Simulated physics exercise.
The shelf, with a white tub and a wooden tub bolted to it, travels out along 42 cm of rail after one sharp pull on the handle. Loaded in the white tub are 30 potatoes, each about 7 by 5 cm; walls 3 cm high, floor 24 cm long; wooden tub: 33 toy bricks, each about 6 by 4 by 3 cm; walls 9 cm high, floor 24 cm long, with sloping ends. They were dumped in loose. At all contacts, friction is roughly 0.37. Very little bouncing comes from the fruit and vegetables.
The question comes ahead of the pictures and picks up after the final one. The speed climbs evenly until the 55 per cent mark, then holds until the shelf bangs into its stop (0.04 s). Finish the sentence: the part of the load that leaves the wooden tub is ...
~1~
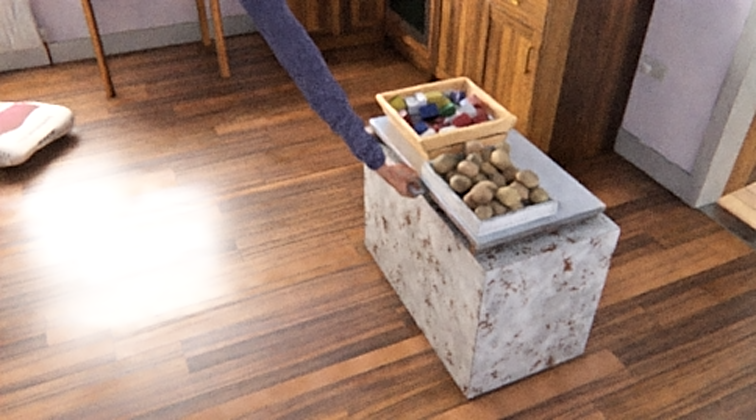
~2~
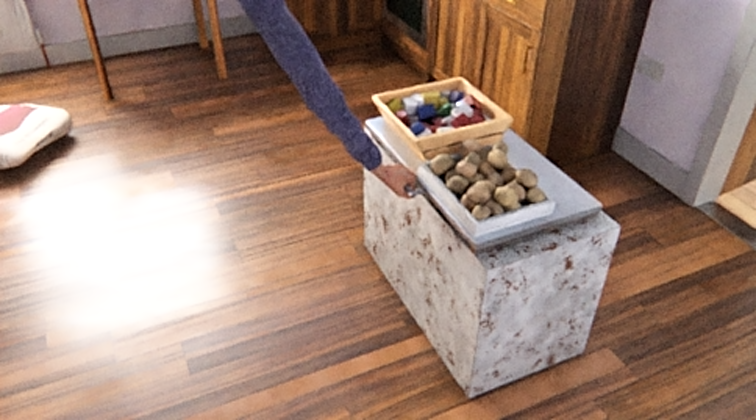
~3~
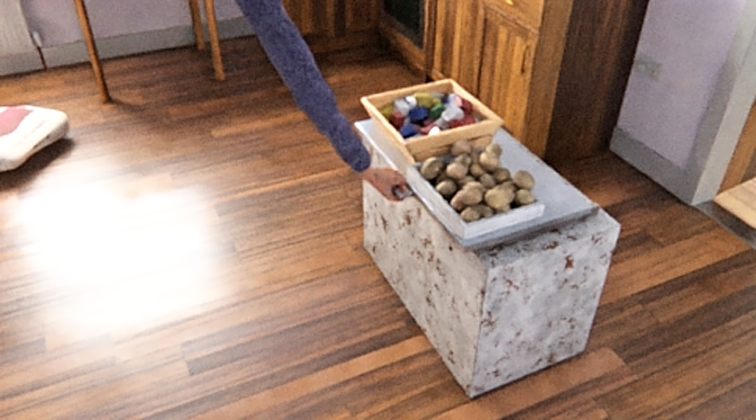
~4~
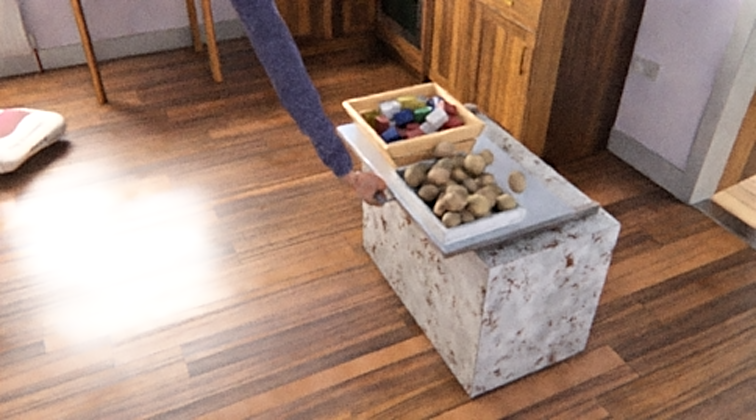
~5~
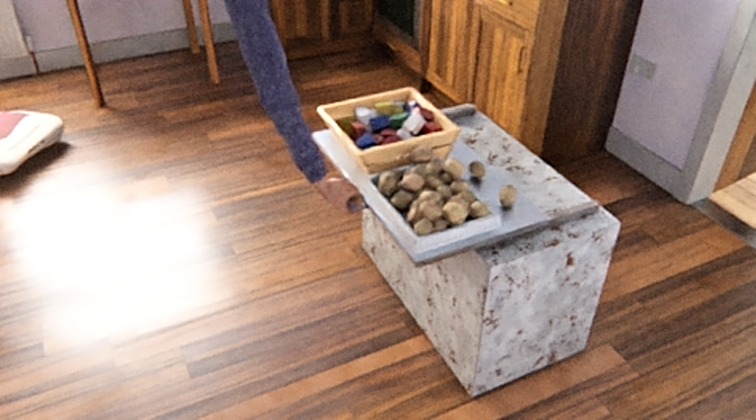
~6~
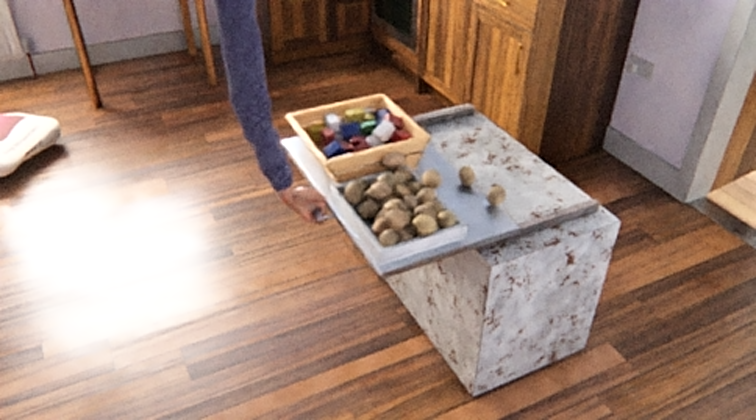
... smaller than a sixth.
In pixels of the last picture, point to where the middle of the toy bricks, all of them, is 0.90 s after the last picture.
Close to (321, 153).
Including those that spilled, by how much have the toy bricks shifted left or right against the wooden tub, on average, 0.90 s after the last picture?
On average they sit around 4 cm further left.
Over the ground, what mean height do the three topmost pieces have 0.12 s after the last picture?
On average they sit about 74 cm high.
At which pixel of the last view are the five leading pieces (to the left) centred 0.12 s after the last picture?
About (337, 226).
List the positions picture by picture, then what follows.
In the first picture (we follow the rim corner now nearest the camera), wooden tub at (422, 139); white tub at (482, 222); shelf out by 0 cm; nothing out yet.
Wooden tub at (418, 139); white tub at (479, 222); shelf out by 1 cm, in the second picture.
Wooden tub at (407, 142); white tub at (468, 225); shelf out by 5 cm, in the third picture.
Wooden tub at (388, 146); white tub at (448, 230); shelf out by 12 cm; 2 out, the lowest potato at (486, 158), in the fourth picture.
Wooden tub at (361, 153); white tub at (419, 239); shelf out by 21 cm; 2 out, the lowest potato at (478, 170), in the fifth picture.
Wooden tub at (327, 161); white tub at (384, 250); shelf out by 32 cm; 4 out, the lowest potato at (467, 176), in the sixth picture.
Then, 0.04 s after the last picture, end of travel.
Then, 0.12 s after the last picture, 4 of 30 out of the white tub and 0 of 33 out of the wooden tub.
Then, 0.24 s after the last picture, 9 of 30 out of the white tub and 0 of 33 out of the wooden tub.
Then, 0.47 s after the last picture, 8 of 30 out of the white tub and 0 of 33 out of the wooden tub.
Final count (0.90 s after the last picture), 9 of 30 out of the white tub and 0 of 33 out of the wooden tub. Asked share, 0 of 33, 0 per cent.
